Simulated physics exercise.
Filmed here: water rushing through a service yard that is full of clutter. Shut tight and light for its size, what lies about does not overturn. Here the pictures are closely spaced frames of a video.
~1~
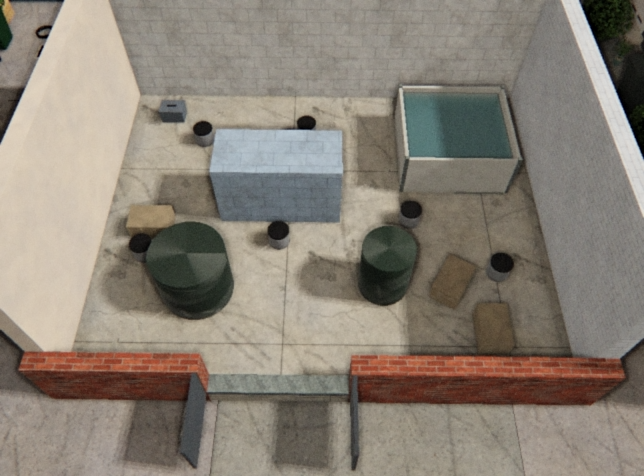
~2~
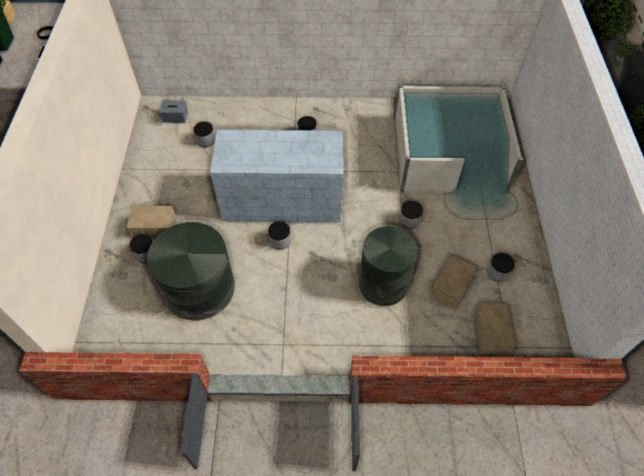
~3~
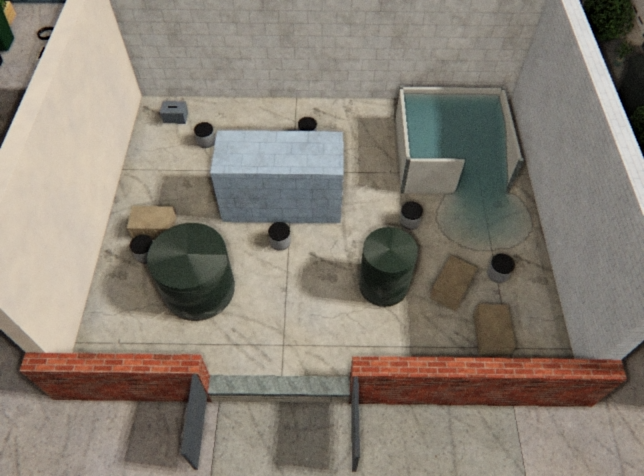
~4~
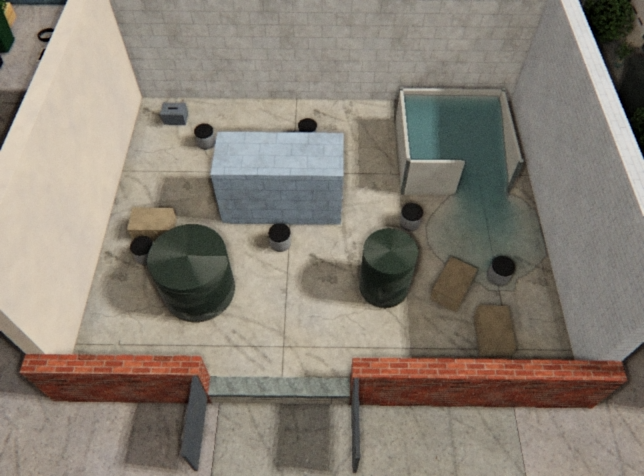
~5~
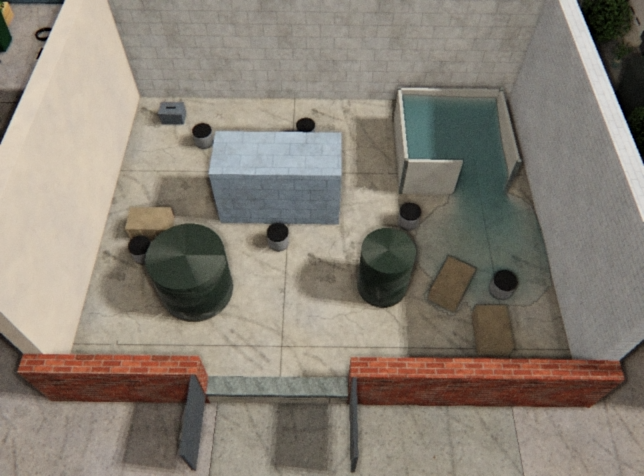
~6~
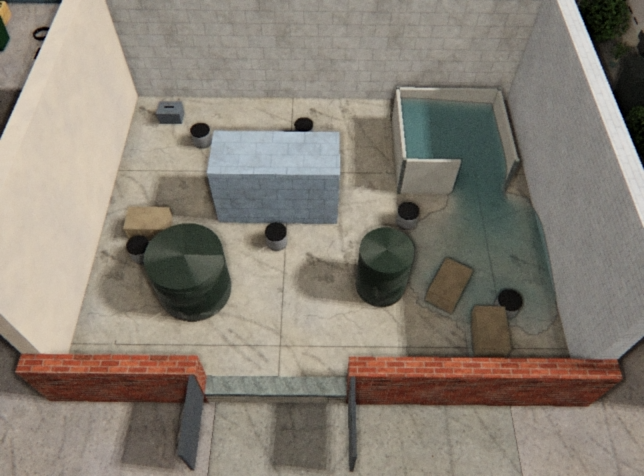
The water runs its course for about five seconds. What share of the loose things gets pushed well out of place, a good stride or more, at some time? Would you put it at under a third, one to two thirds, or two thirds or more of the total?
I expect the share pushed well aside to be below one third.
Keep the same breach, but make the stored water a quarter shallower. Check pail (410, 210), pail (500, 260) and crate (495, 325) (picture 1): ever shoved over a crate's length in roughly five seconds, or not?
Going through them in turn, I'd say never got there, then got there, then got there.
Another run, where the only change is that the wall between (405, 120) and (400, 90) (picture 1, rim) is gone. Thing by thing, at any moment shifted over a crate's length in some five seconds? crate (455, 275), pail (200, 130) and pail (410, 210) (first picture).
The first: Never got that far; the second: Got that far; the third: Never got that far.
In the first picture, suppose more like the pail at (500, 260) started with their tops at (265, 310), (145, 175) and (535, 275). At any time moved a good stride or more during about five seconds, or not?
In sequence: Pushed clear, doesn't go far, pushed clear.
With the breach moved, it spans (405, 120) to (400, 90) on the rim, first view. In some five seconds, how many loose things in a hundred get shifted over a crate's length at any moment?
Near 50 in a hundred.
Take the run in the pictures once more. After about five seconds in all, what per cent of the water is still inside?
It works out at roughly 94 percent.
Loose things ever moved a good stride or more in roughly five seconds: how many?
Tally: 3.
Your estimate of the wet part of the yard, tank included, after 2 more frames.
Estimate: 25 %.
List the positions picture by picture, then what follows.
The first picture shows a pail at (502, 262), on the bottom; a crate at (455, 276) rests on the ground; 0 of 10 have shifted.
The second picture shows a pail at (503, 262), on the bottom; a crate at (455, 277), on the bottom; 0 of 10 have shifted.
The third picture shows a pail at (503, 263), on the bottom; a crate at (456, 277), on the bottom; 0 of 10 have shifted.
The fourth picture shows a pail at (504, 265) rests on the ground; a crate at (456, 279) rests on the ground; 0 of 10 have shifted.
The fifth picture shows a pail at (506, 280), on the bottom, close to its start; a crate at (454, 278) rests on the ground; 1 of 10 have shifted.
The sixth picture shows a pail at (511, 300), on the bottom, a stride from its start; a crate at (451, 280), on the bottom, close to its start; 1 of 10 have shifted.
A moment on, 1 of 10 are well off their spots; 0 afloat.
Next, 3 of 10 are well off their spots; 2 afloat.
Later, 3 of 10 are well off their spots; 3 afloat.
In the end, 3 of 10 are well off their spots, and 3 have been at some point; 4 afloat.
